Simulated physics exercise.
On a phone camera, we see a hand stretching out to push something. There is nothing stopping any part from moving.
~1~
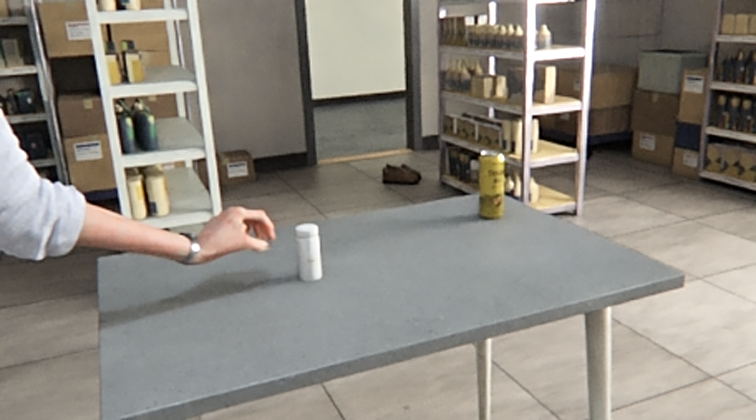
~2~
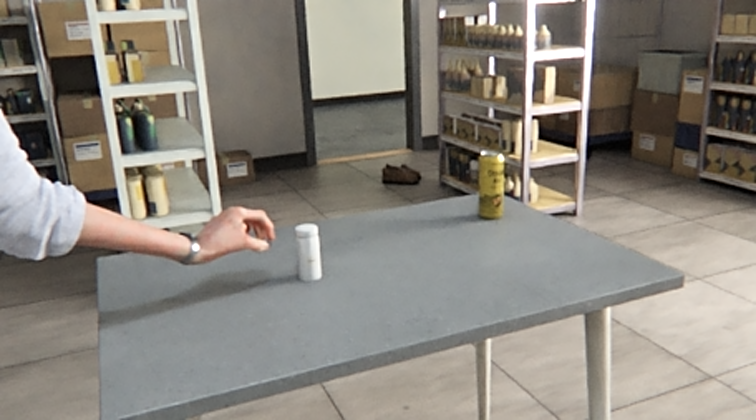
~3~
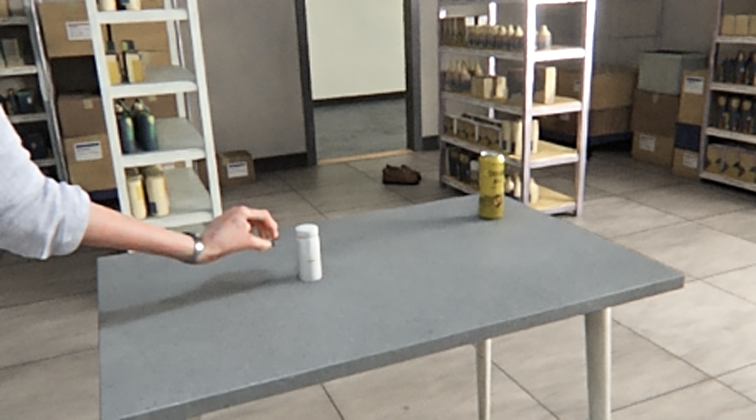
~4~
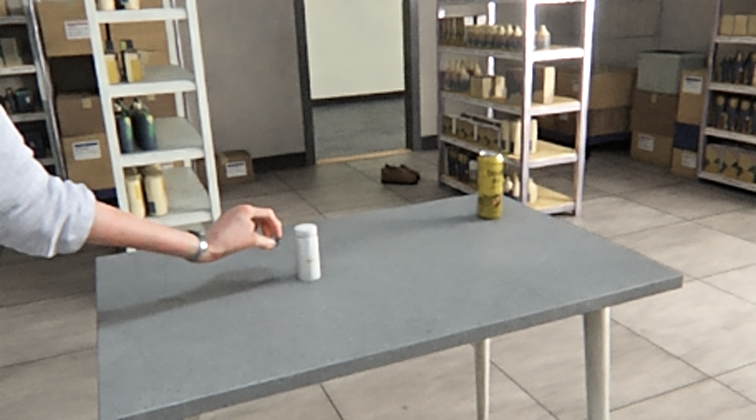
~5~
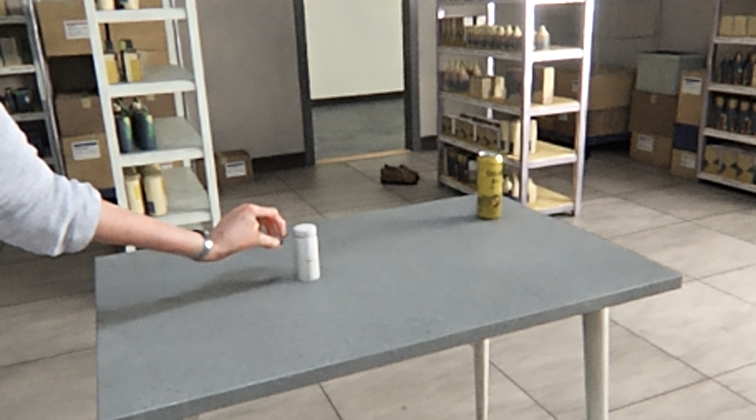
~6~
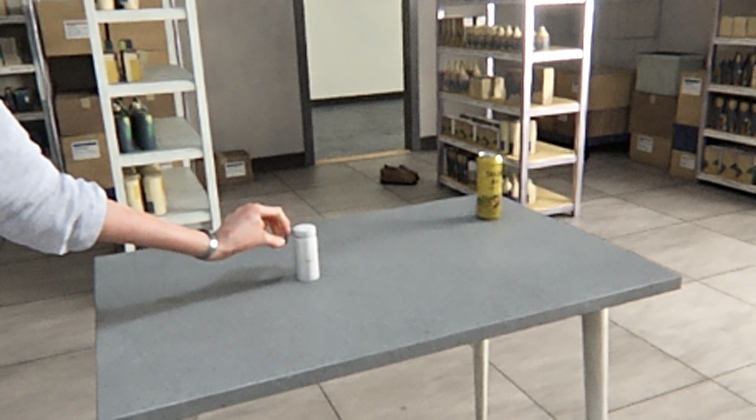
A hand reached in from the left over a gray table and crept slightly right toward a small white shaker, which stayed put, while a yellowish can stood still near the far edge.
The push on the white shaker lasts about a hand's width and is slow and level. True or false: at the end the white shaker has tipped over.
True.
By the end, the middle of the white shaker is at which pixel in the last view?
Close to (346, 259) in the last picture.
Then, 0.50 s later than the last frame, white shaker tilted by 40° near (324, 248).
Then, 0.70 s later than the last frame, white shaker on its side near (346, 260).
When it is over, lying over on the table, white shaker. End places, in pixels of the last picture, white shaker near (346, 259).
